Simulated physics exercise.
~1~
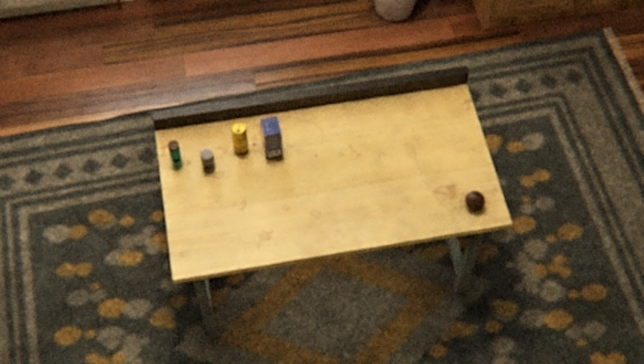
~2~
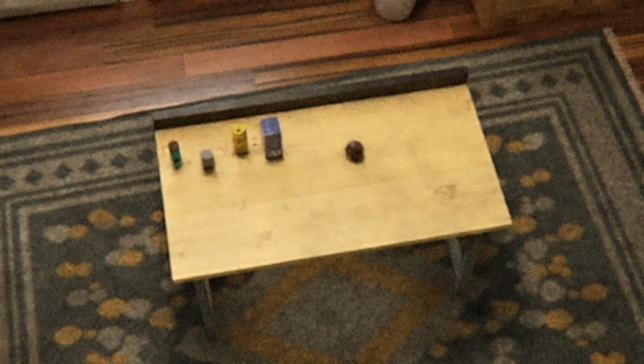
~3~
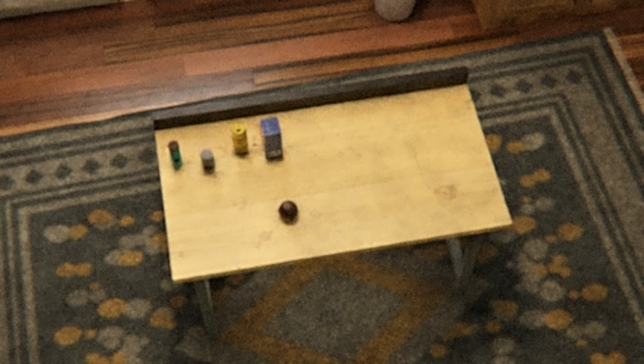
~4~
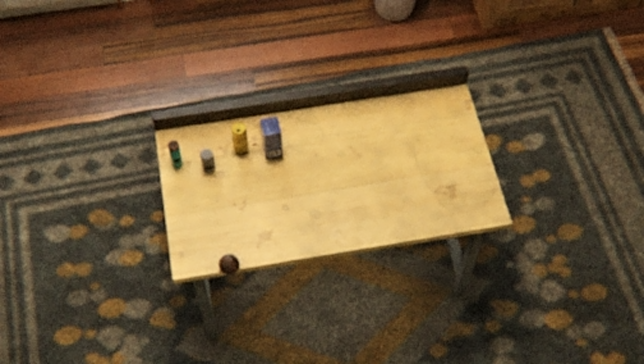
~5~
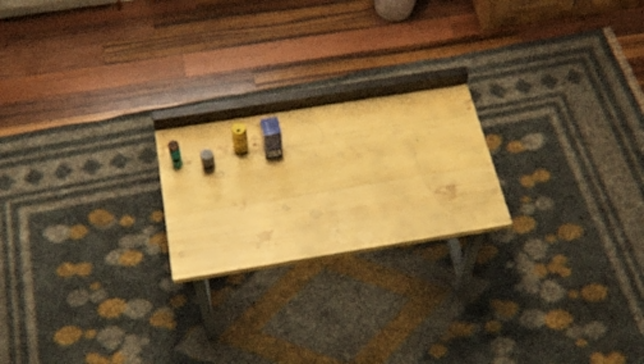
A dark brown ball rolled left across a wooden table, first at a slant towards the raised strip along the far edge, then back towards the near edge until it was gone from view, while the four small items near the strip stayed put.
